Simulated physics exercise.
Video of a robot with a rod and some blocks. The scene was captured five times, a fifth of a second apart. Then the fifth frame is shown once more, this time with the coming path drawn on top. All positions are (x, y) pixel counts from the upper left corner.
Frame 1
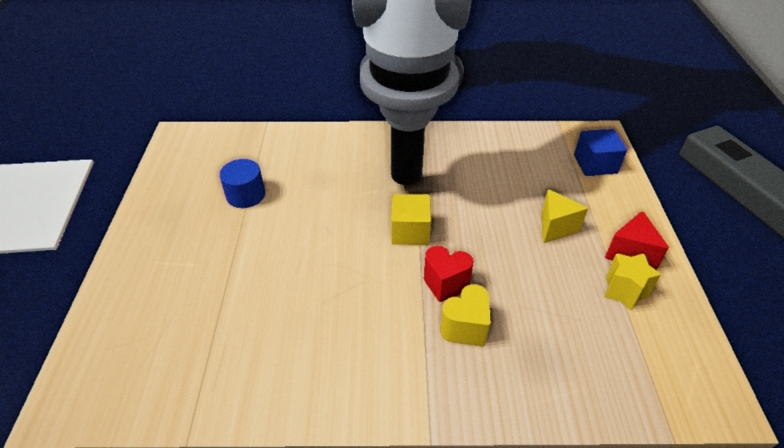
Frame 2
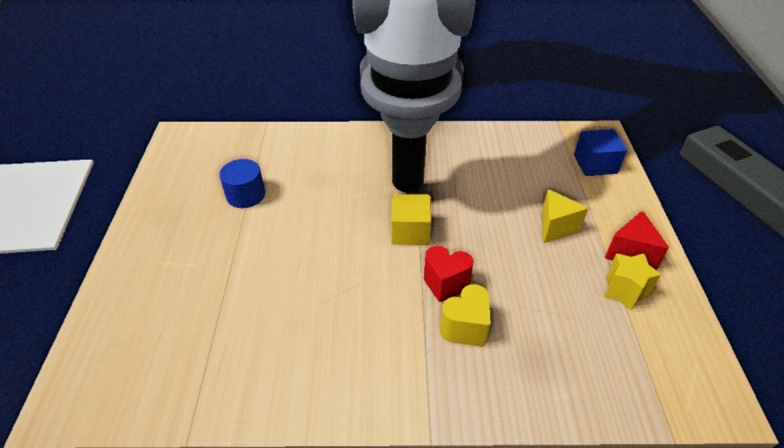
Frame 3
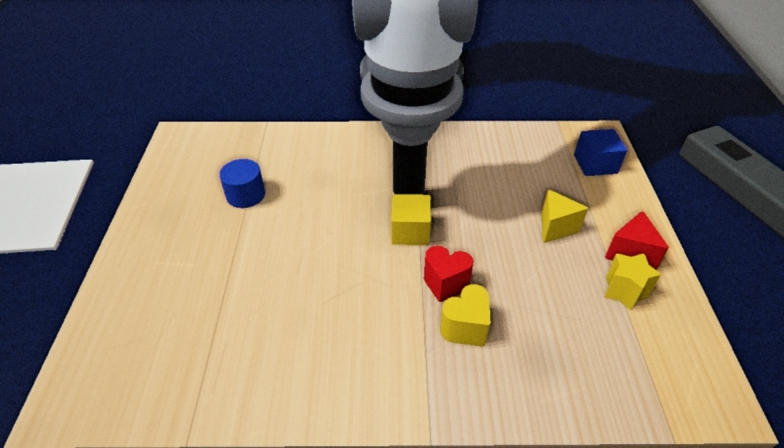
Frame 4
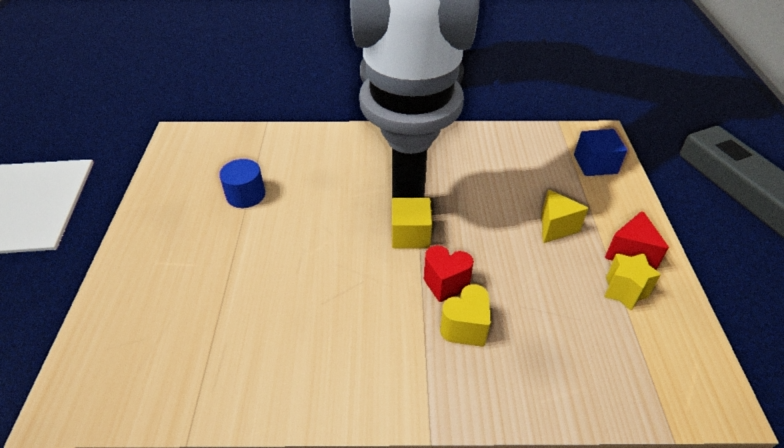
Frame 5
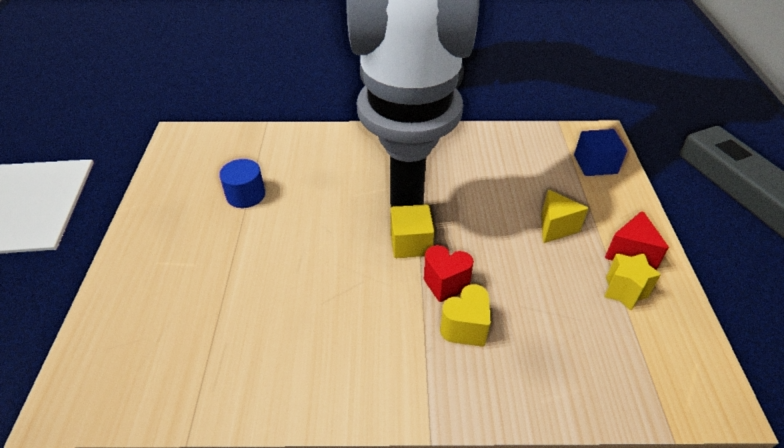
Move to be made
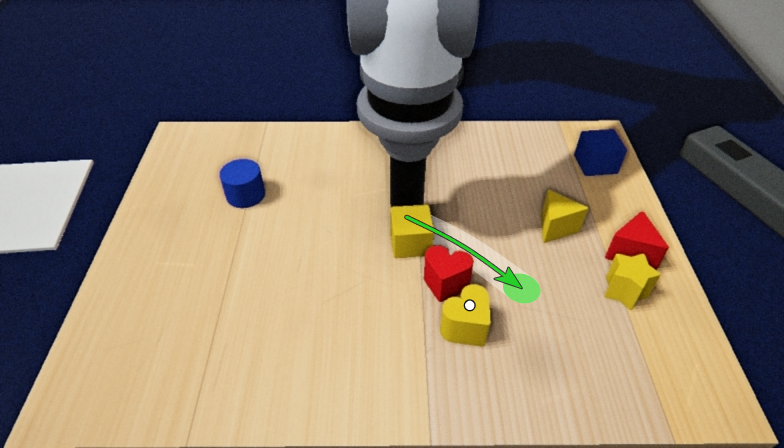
On a light wooden board over dark blue fabric, a robot arm's black rod stands behind a yellow square block, with red, yellow and blue blocks scattered around. The rod edges forward to the yellow square, then pushes it slightly toward the red heart, while the other blocks stay still.
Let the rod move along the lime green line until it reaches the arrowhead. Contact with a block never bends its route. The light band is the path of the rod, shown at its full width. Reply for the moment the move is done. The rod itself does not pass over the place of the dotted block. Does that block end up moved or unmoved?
Stays put.
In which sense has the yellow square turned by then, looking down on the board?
From the top: Clockwise.
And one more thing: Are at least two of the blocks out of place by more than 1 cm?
No, that is not how it ends up.
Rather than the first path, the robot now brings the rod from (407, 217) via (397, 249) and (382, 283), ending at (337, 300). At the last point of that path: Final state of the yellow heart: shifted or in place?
The block in question is displaced by the end.
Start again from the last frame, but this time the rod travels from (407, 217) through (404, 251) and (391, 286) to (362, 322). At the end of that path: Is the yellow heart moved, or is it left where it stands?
The block in question is displaced by the end.
Path on the board, from (407, 217) through (445, 236) and (483, 260) to (522, 288); the dot is on the yellow heart.
On the path given first. One third of the way, rod at (446, 224); yellow square at (420, 231), turned 40° clockwise; red heart at (449, 263).
Two thirds of the way, rod at (486, 248); yellow square at (421, 232), turned 40° clockwise; red heart at (449, 263).
At the end, rod at (525, 276); yellow square at (421, 232), turned 40° clockwise; red heart at (449, 263); yellow heart in place.
